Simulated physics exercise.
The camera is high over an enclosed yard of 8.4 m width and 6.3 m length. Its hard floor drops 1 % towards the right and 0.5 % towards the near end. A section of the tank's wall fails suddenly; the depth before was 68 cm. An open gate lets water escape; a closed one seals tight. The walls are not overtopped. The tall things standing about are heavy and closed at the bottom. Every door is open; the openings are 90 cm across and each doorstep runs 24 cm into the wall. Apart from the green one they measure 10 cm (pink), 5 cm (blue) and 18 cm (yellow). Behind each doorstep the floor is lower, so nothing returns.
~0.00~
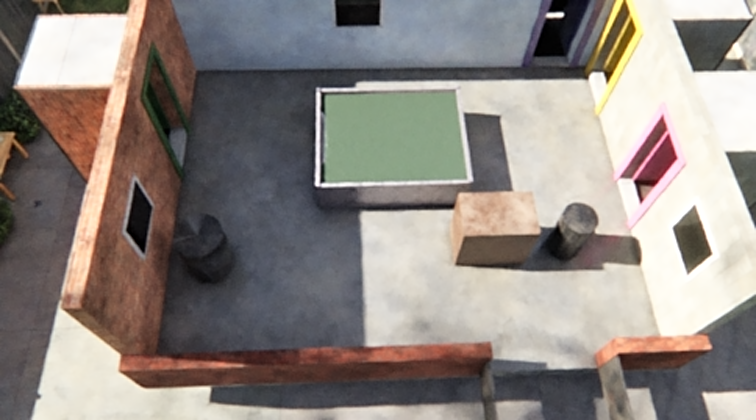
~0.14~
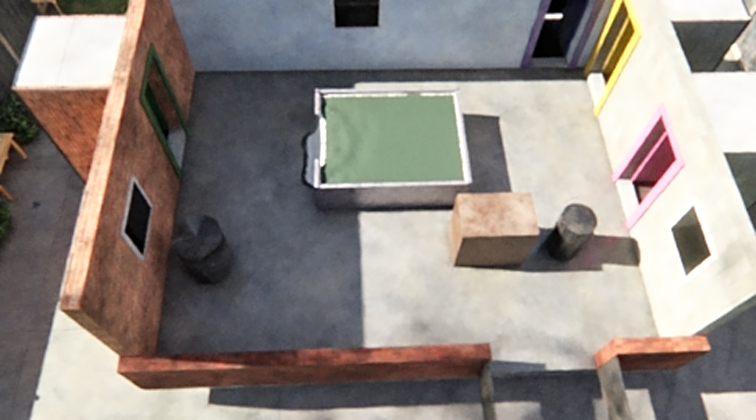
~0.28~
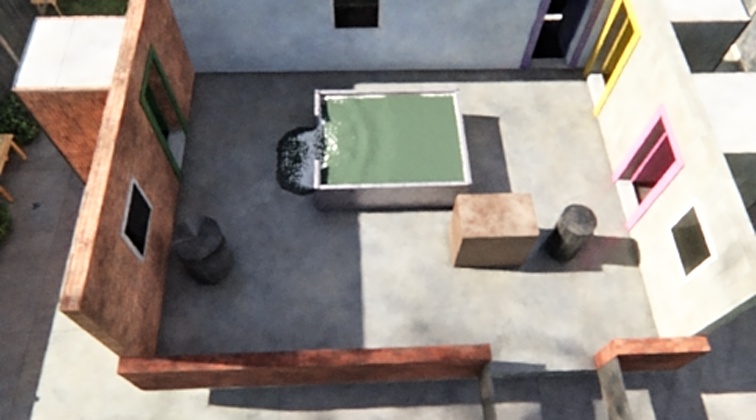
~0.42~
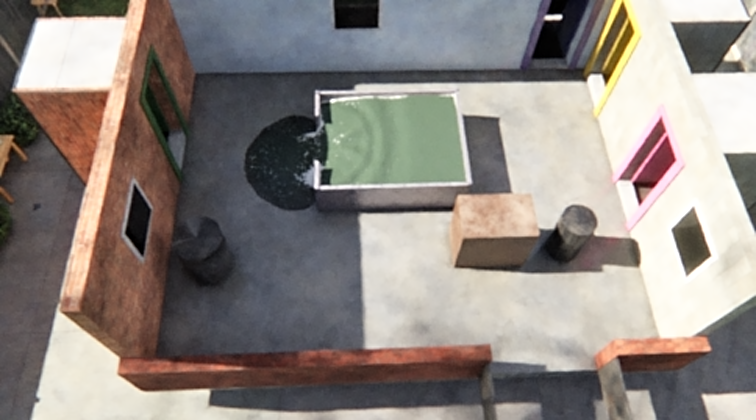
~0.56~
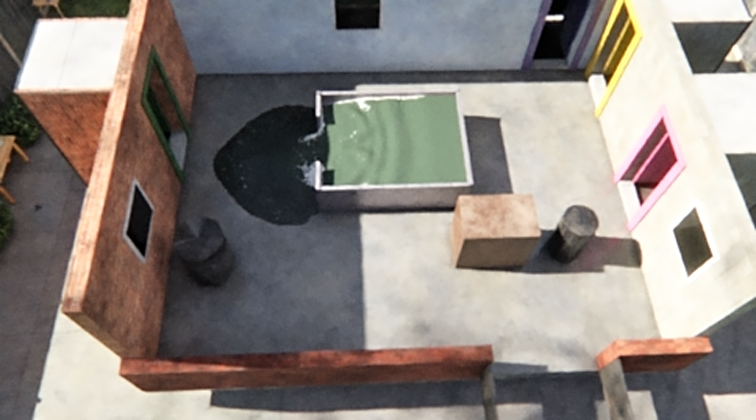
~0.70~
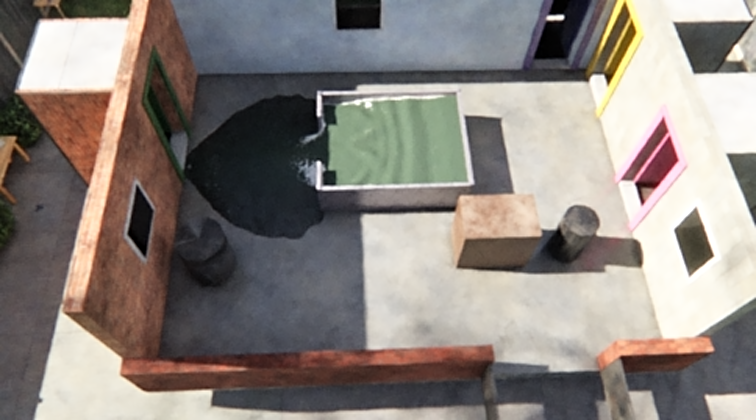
Dark water pours from the left end of a pale-rimmed tank of green water in an enclosed concrete yard, seen from high above by a still camera. Around it stand a brown block, two dark barrels, brick walls, a green-edged doorway at left, and yellow and pink ones at right. The water spreads leftward in a widening rounded patch, nearly reaching the green doorway, while ripples cross the tank.
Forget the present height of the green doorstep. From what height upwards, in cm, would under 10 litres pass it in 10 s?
About 29 cm.
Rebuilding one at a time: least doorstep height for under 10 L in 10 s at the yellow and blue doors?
About 13.5 cm at yellow and 9.0 cm at blue.
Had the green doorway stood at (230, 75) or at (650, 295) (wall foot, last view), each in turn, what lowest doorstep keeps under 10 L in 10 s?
Roughly 26 and 9.5 cm.
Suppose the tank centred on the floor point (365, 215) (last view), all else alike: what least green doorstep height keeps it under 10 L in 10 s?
Then roughly 21 cm.
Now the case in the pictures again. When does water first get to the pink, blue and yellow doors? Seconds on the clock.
Pink 7.0 s, blue 5.5 s, yellow 5.5 s.
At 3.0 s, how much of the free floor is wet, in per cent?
About 30 per cent.
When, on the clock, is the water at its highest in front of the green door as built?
Around 2.4 s.
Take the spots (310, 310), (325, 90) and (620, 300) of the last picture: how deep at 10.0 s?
Roughly 6, 6 and 14 cm, in turn.
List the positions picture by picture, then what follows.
In the first frame, the tank at (391, 136) is whole and still, 68 cm deep; the green door at (170, 121) is dry.
In the second frame, water pours out at (320, 153) and has run 0.3 m, to (304, 176); about 7 cm deep outside, 68 cm at the back.
In the third frame, the front is at (280, 149), 0.8 m from the gap at (320, 155); 0.9 m2 of floor is wet, 68 cm left at the back.
In the fourth frame, the front is at (249, 168), 1.4 m from the gap at (321, 155); 2.1 m2 of floor is wet, 68 cm left at the back.
In the fifth frame, the gap is at (322, 156), the front 2.0 m out at (218, 170); the back of the tank holds 68 cm.
In the sixth frame, the front is at (185, 168), 2.7 m from the gap at (323, 156); 5.3 m2 of floor is wet, 68 cm left at the back; the green door at (171, 125), 2.7 m from the gap, is still 0.1 m from the nearest water.
After 1.4 s water covers 20 % of the floor, deepest (39 cm) near (316, 163); 32 cm at the green door, 5 litres in over its 26 cm doorstep.
After 3.0 s water covers 30 % of the floor, deepest (33 cm) near (197, 80); 27 cm at the green door, 29 litres in over its 26 cm doorstep.
After 10.0 s water covers 90 % of the floor, deepest (16 cm) near (653, 322); 11 cm at the green door, 33 litres in over its 26 cm doorstep.
At the green door as built, the water arrived by 0.8 s and peaked near 34 cm at 2.4 s.
With a doorstep of 24 cm, 55 litres would have come in within the 10 s; with 32.5 cm, 1 litre. So under 10 litres takes about 29 cm.
